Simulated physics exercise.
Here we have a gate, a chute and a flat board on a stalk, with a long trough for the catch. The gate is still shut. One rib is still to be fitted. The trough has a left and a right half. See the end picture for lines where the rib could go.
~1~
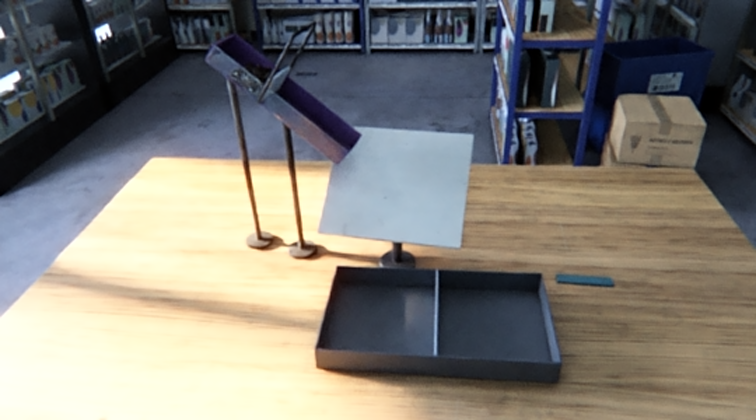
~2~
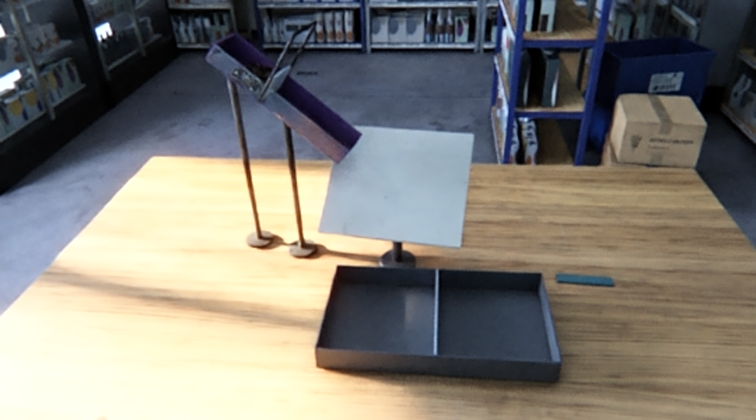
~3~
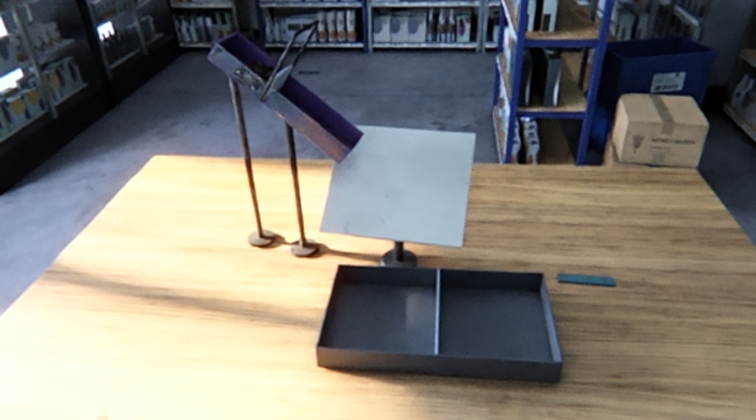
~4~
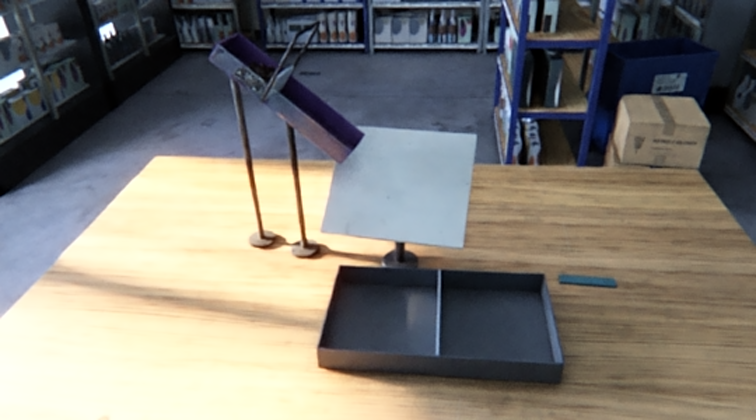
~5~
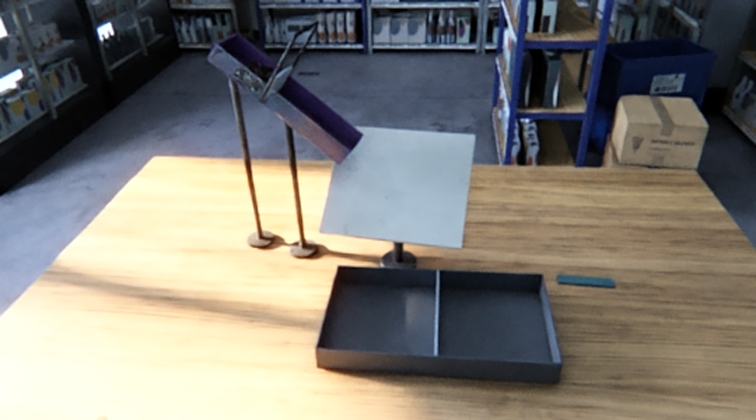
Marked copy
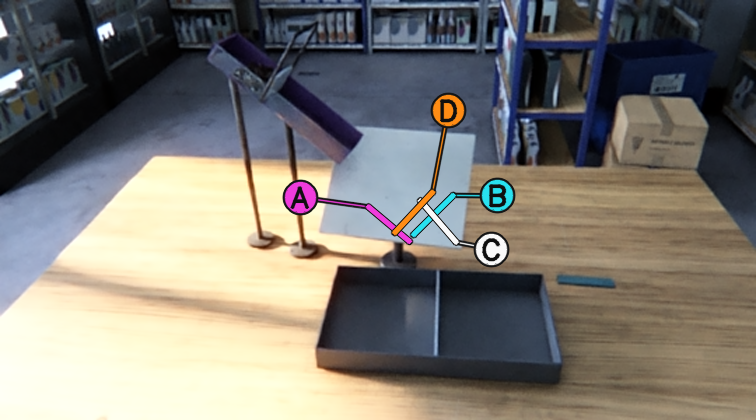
Nothing on the table moves, and only the view itself shifts very slightly, as from a camera looking down into a room of stocked shelves. A dark chute with a purple inside slopes down rightward on two thin rods toward a tilted grey board on a stalk, behind a dark two-part trough and a small teal strip. The chute's dark gate stays still, and cardboard boxes sit unmoved behind.
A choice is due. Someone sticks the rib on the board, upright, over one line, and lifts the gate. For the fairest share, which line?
Line C.
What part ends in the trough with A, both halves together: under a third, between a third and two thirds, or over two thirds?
Line A gives over two thirds.
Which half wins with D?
Left.
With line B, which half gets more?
Left.
On the marked copy, line A from (368, 206) to (409, 241); line B from (453, 195) to (413, 234); line C from (420, 200) to (456, 242); line D from (432, 192) to (394, 232).
With A, of what is caught, a small part in the left half, nearly all in the right.
With B, of what is caught, nearly all in the left half, a stray few in the right.
With C, of what is caught, about half in the left half, about half in the right.
With D, of what is caught, nearly all in the left half, a stray few in the right.
